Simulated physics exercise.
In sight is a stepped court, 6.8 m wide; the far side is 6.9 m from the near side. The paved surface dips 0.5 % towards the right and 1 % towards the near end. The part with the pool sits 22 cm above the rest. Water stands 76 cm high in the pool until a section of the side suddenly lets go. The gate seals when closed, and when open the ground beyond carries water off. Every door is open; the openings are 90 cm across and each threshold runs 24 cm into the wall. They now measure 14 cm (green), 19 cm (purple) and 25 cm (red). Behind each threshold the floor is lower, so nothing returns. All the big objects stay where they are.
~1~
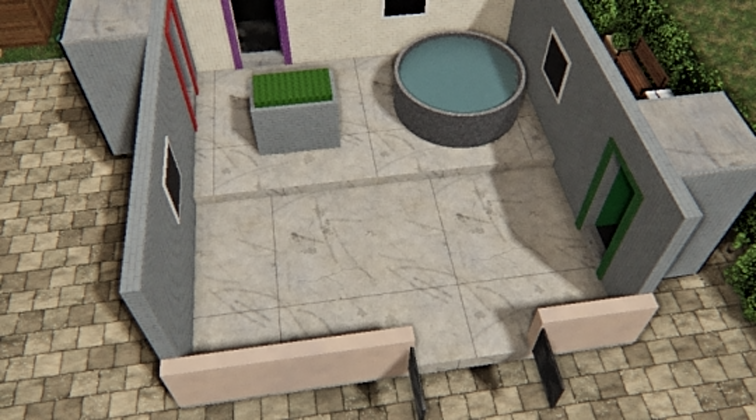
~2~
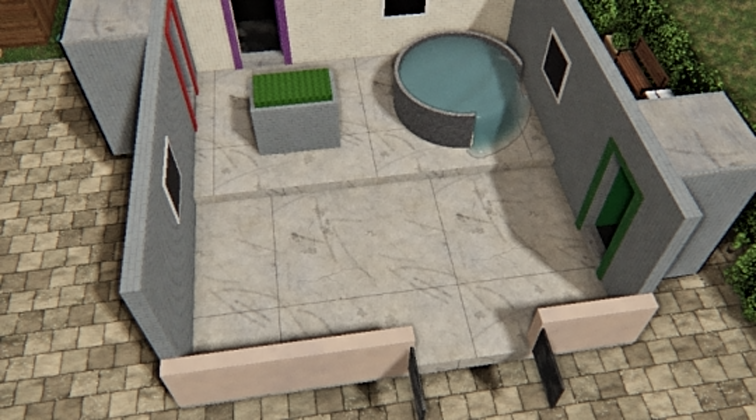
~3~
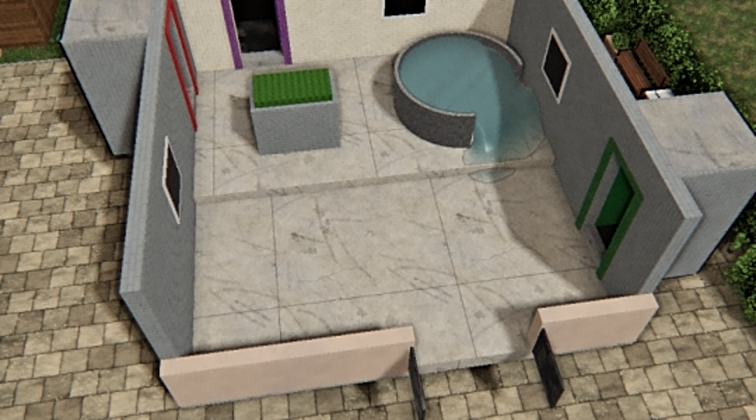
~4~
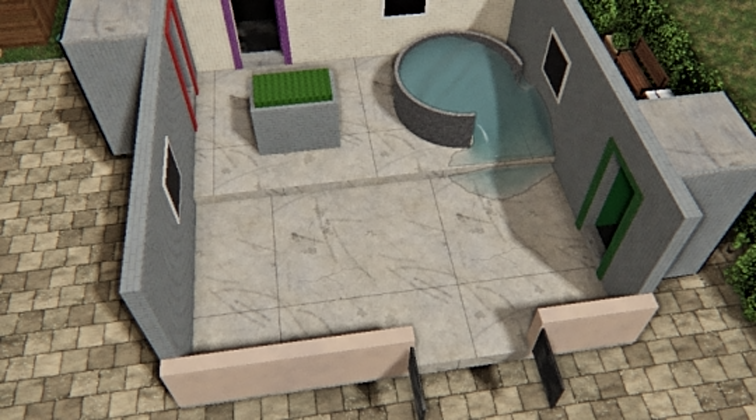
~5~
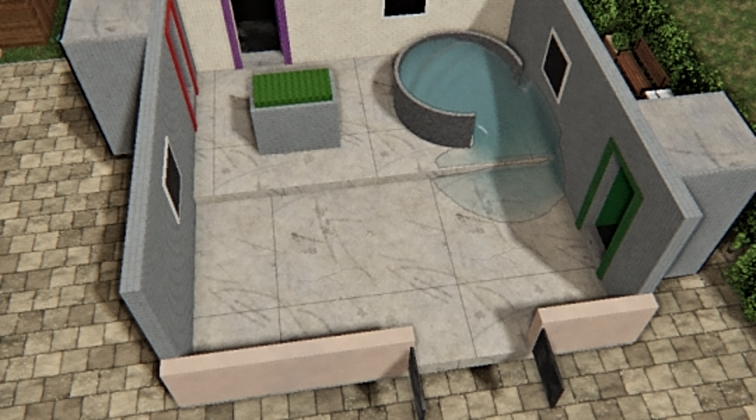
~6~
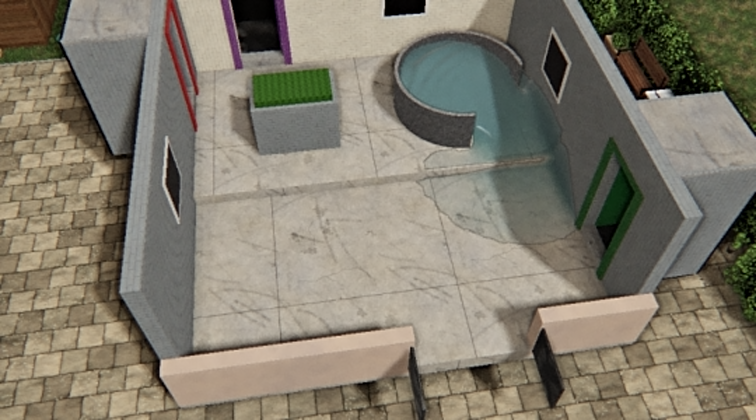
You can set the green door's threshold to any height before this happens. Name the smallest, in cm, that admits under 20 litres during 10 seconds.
Some 17 cm above the ground.
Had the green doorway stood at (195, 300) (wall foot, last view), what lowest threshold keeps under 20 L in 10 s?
Roughly 12.5 cm.
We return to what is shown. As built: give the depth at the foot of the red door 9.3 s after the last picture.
Roughly 3.0 cm deep.
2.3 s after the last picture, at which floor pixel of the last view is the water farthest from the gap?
Near (312, 365).
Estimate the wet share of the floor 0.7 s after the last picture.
Some 20 per cent of it.
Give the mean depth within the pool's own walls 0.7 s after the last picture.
Roughly 42 cm on average.
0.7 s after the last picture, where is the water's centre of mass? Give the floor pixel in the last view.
Around (486, 132).
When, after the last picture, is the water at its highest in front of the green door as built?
At about 1.0 s.
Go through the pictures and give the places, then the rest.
In the first picture, still water, 76 cm deep, in the pool at (459, 74); the green door at (605, 216) is dry.
In the second picture, the front is at (528, 102), 0.3 m from the gap at (509, 117); 0.4 m2 of floor is wet, 76 cm left at the back.
In the third picture, the front is at (500, 176), 0.7 m from the gap at (509, 119); 1.4 m2 of floor is wet, 76 cm left at the back.
In the fourth picture, the front is at (504, 196), 1.2 m from the gap at (508, 121); 2.6 m2 of floor is wet, 76 cm left at the back.
In the fifth picture, the gap is at (508, 121), the front 1.8 m out at (536, 214); the back of the pool holds 72 cm.
In the sixth picture, the gap is at (508, 121), the front 2.4 m out at (578, 225); the back of the pool holds 62 cm; the green door at (605, 216), 3.0 m from the gap, is still 0.6 m from the nearest water.
Then, 0.7 s after the last picture water covers 20 % of the floor, deepest (55 cm) near (533, 119); 17 cm at the green door, 0 litres in over its 14 cm threshold.
Then, 2.3 s after the last picture water covers 40 % of the floor, deepest (46 cm) near (601, 325); 13 cm at the green door, 10 litres in over its 14 cm threshold.
Then, 9.3 s after the last picture water covers 85 % of the floor, deepest (16 cm) near (346, 360); 9 cm at the green door, 45 litres in over its 14 cm threshold.
At the green door as built, the water peaked near 19 cm, 1.1 s after the last picture.
With a threshold of 14 cm, 46 litres would have come in within the 10 s; with 19 cm, 12 litres. So under 20 litres takes about 17 cm.
